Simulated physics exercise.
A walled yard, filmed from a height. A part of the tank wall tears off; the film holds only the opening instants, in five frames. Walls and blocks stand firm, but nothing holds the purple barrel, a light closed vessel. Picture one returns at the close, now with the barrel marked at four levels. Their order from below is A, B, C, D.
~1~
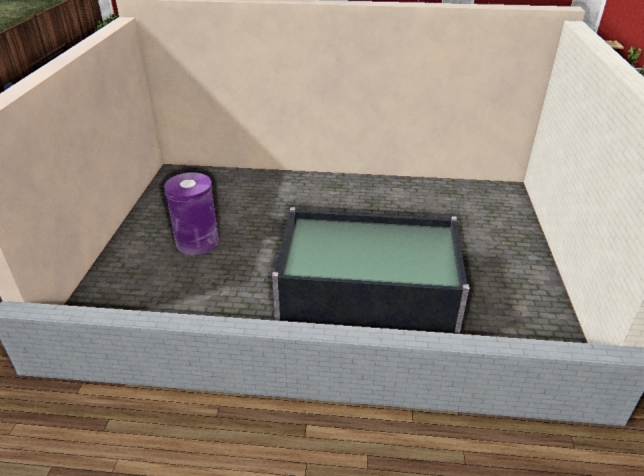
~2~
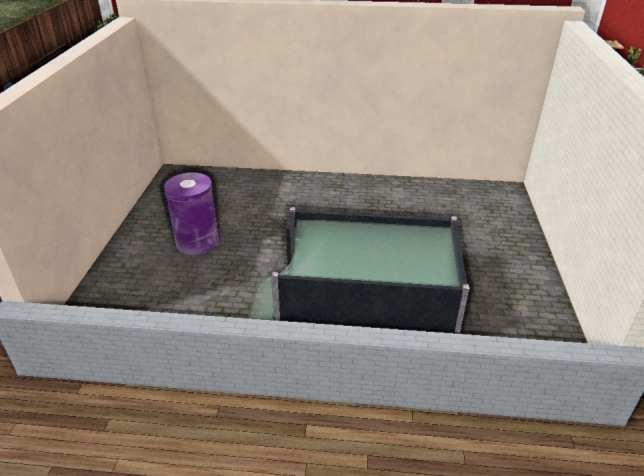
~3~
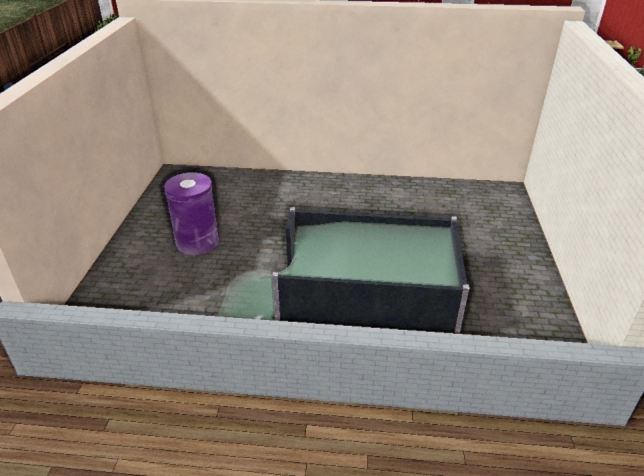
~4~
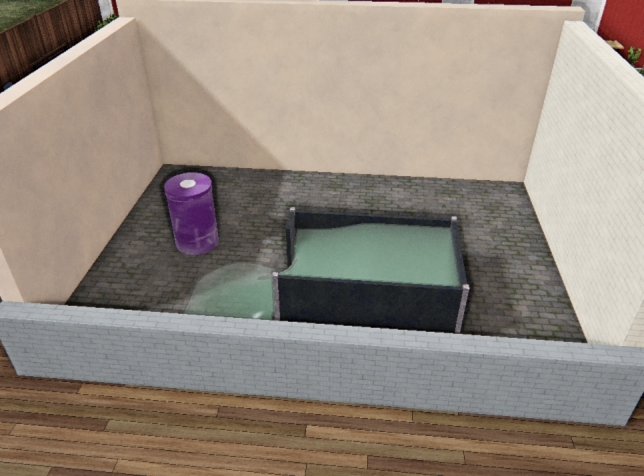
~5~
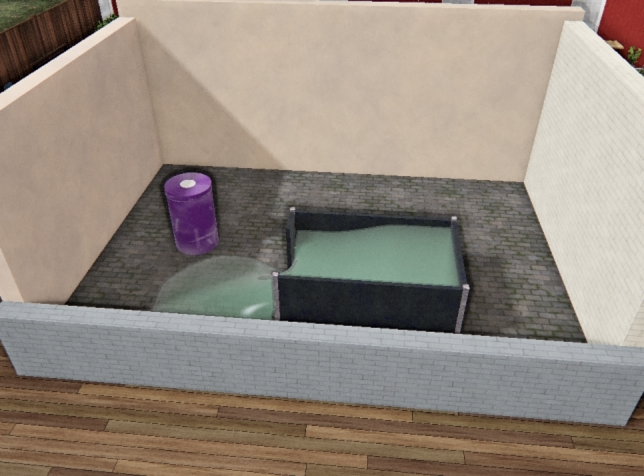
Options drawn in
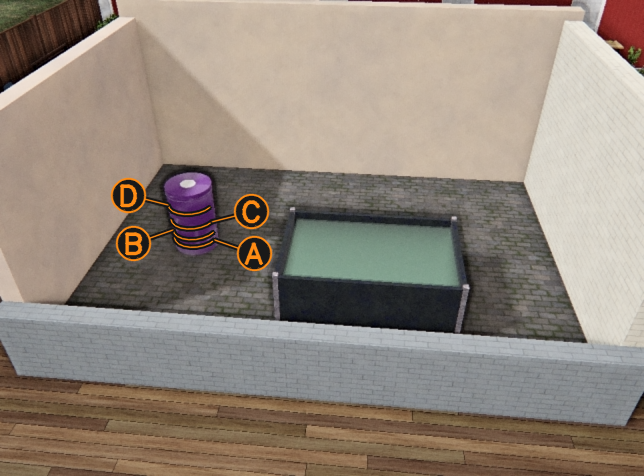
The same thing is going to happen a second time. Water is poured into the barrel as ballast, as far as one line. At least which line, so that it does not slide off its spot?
Take B.
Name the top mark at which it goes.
It is A.
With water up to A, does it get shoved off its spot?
Yes, that goes wrong.
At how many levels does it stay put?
Three of them.
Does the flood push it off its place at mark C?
No.
On the marked copy, A at (190, 247); B at (188, 239); C at (186, 228); D at (184, 214); from the bottom up A, B, C, D.
With A, it is pushed about half its own width away.
With B, it does not move.
With C, it does not move.
With D, it does not move.
